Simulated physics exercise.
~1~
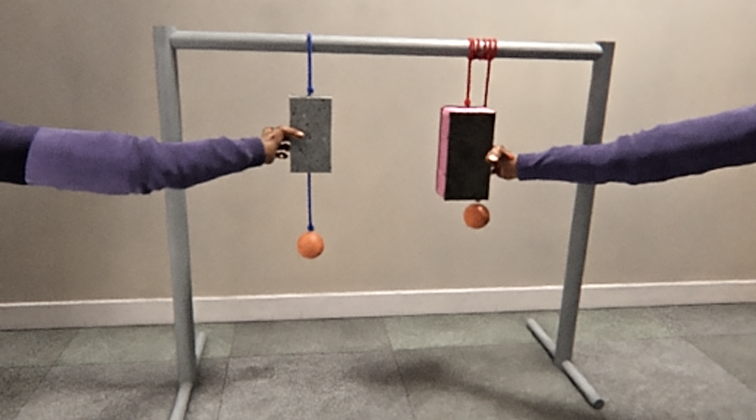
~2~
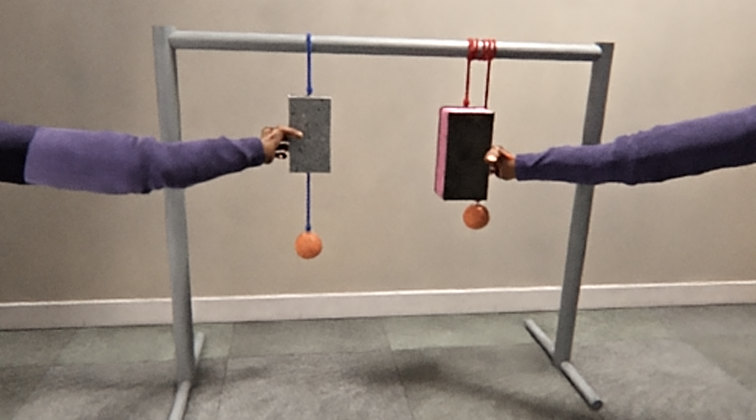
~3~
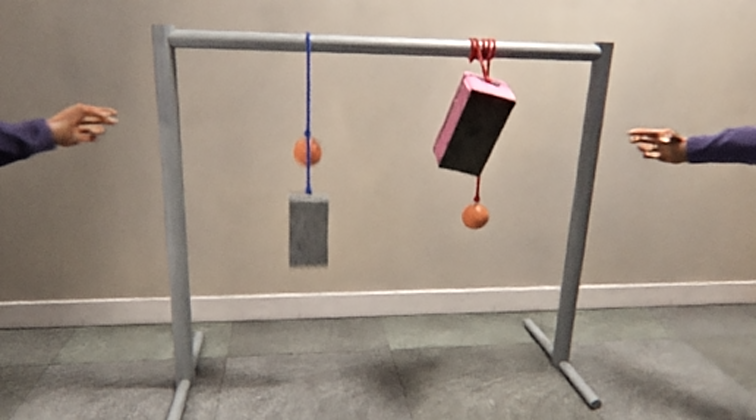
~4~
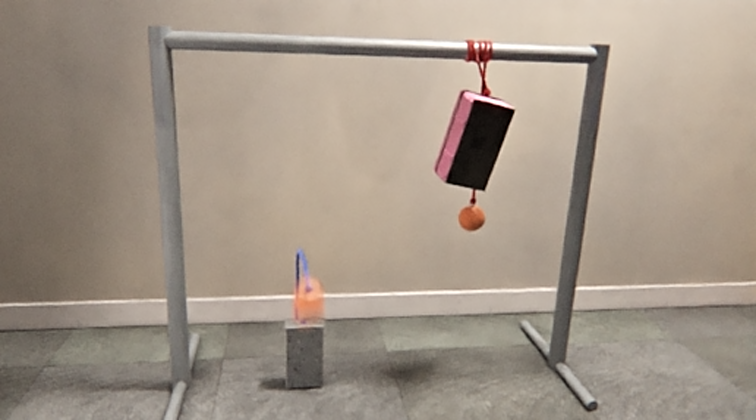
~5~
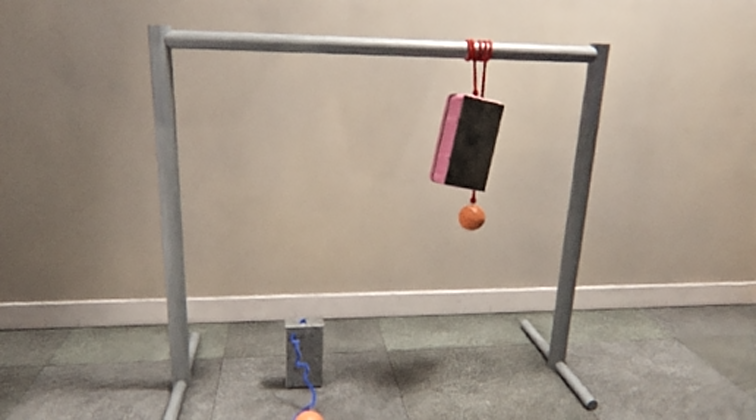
Two hands releasing hanging blocks, the grey one dropping to the floor with its orange ball, the pink-sided one staying hung.
